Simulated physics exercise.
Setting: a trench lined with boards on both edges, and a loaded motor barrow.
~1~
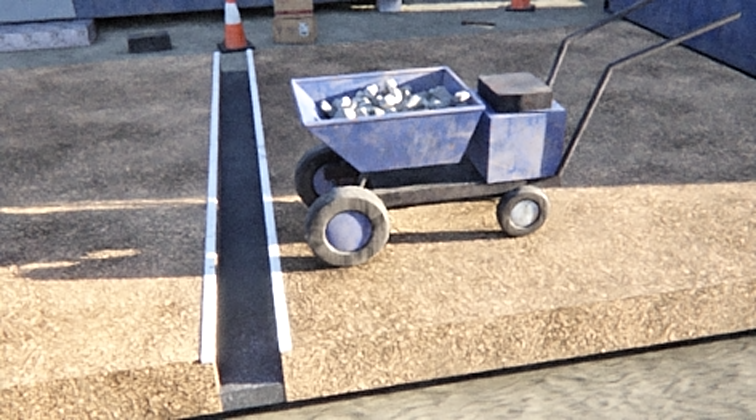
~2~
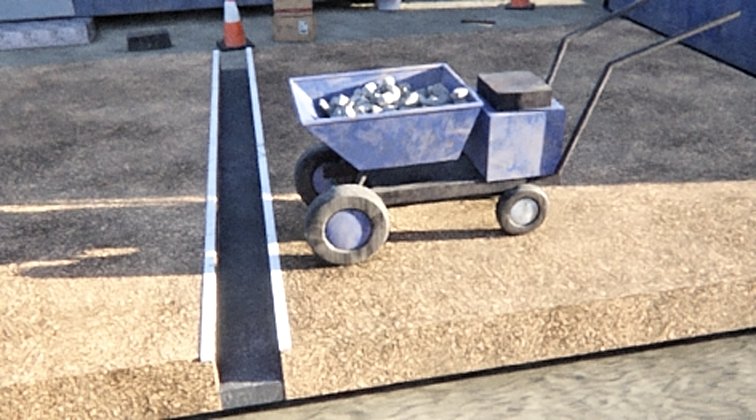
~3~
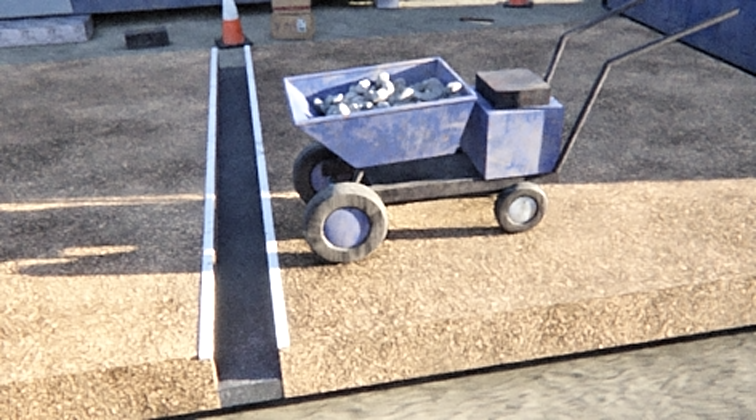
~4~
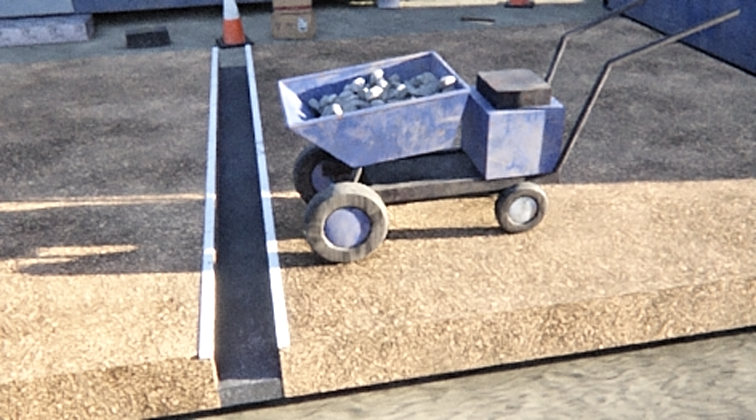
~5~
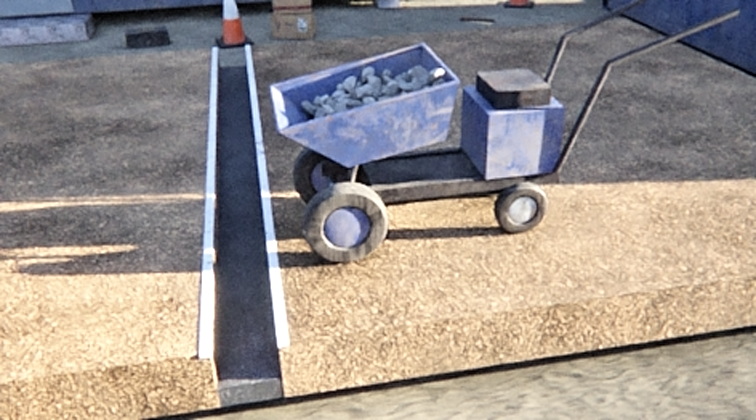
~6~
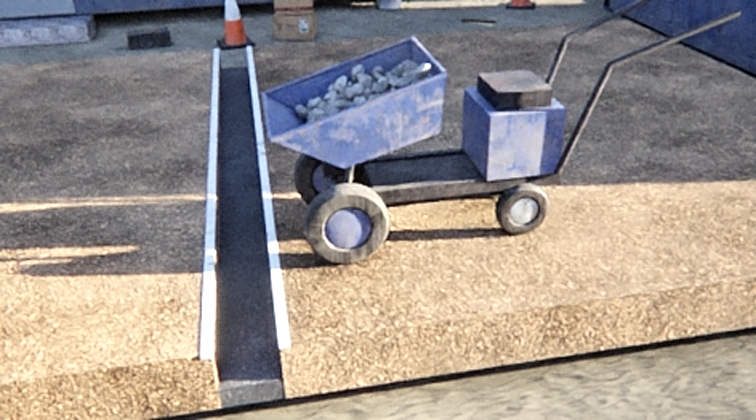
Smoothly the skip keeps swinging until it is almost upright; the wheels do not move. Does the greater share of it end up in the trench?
No - most of the load will not go into the trench.
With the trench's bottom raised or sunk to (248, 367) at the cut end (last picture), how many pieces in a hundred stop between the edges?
30 %.
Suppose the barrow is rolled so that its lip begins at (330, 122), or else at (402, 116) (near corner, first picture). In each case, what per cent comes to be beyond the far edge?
In order, close to 30 and 0 in a hundred.
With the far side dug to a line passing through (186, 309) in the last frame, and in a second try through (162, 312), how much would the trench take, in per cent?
In order, some 60 and some 90 percent.
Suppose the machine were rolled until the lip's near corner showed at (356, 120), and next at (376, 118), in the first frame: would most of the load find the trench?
First attempt: Beyond half; second attempt: Beyond half.
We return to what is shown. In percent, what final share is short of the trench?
About 0 per cent.
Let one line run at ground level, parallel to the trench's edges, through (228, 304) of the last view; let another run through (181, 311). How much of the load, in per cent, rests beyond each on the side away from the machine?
In order: Near 80 %, then 50 %.
Shortly afterwards, skip tipped steeply; the whole lot in the skip.
Next, skip tipped right over; near half in the skip; a little in or heaped over the trench; near a third beyond it; only a few falling.
Some moments later, skip tipped right over; a little in the skip; near a quarter in or heaped over the trench; the bulk beyond it.
In the end, skip tipped right over; only a few in the skip; near a quarter in or heaped over the trench; near two thirds beyond it.
